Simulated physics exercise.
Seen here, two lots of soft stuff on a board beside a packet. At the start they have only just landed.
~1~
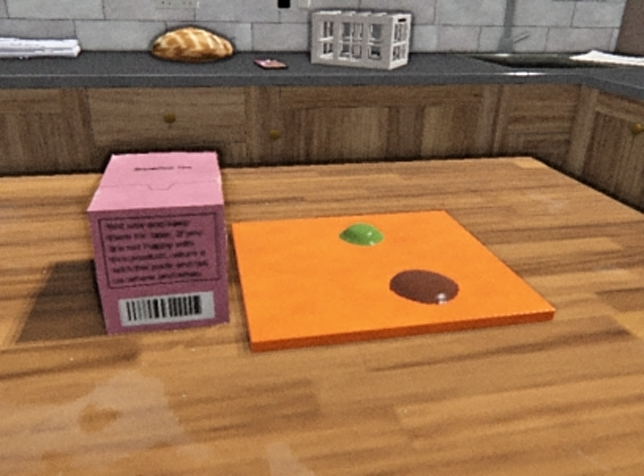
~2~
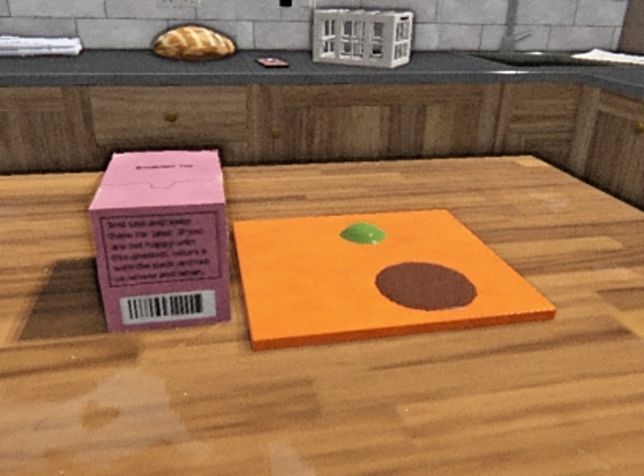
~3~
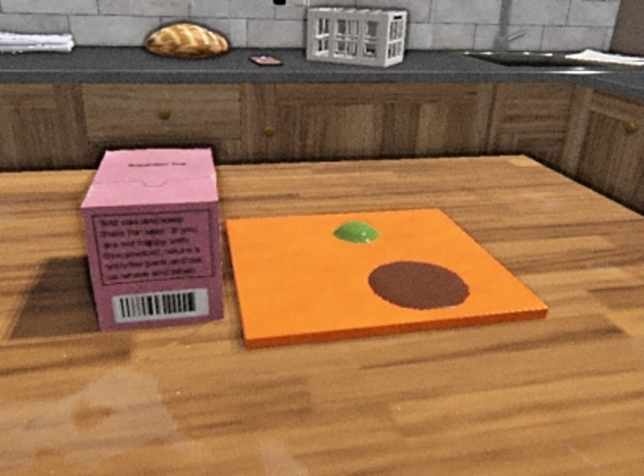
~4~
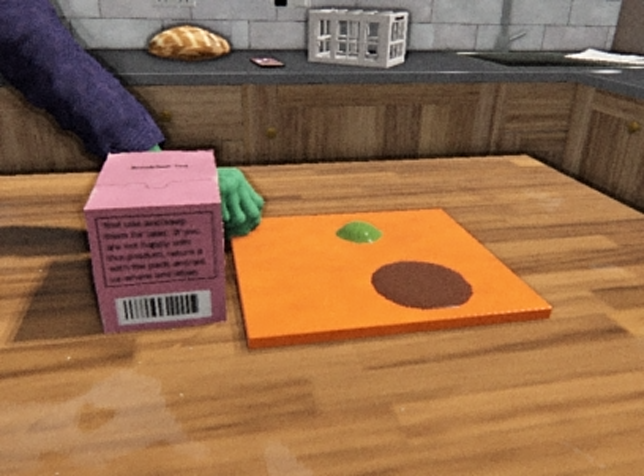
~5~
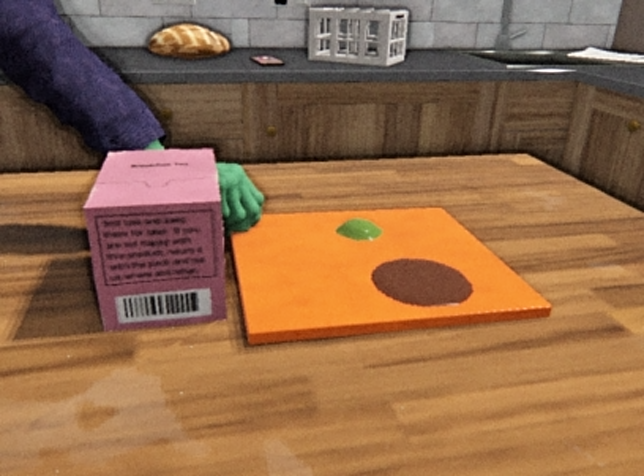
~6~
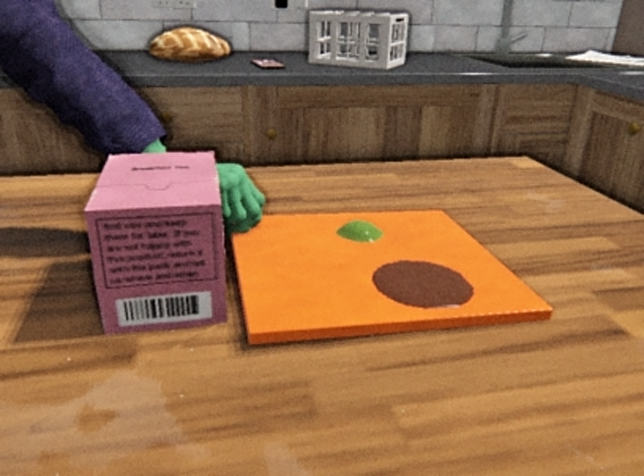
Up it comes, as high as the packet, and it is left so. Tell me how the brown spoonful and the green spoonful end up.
The brown spoonful runs off the low end and the green spoonful stays on.
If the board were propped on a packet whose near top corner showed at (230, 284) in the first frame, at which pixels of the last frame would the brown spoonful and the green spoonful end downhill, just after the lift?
About (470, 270) and (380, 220).
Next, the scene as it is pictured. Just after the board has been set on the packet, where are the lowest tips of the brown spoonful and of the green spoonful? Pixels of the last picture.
In turn (521, 275) and (396, 194).
A moment on, slope about 27°; the brown spoonful has crept down a long way; the green spoonful has not moved.
Further on, the brown spoonful is dripping off the low end; the green spoonful has not moved.
When it is over, slope about 27°; the brown spoonful is dripping off the low end; the green spoonful has not moved.
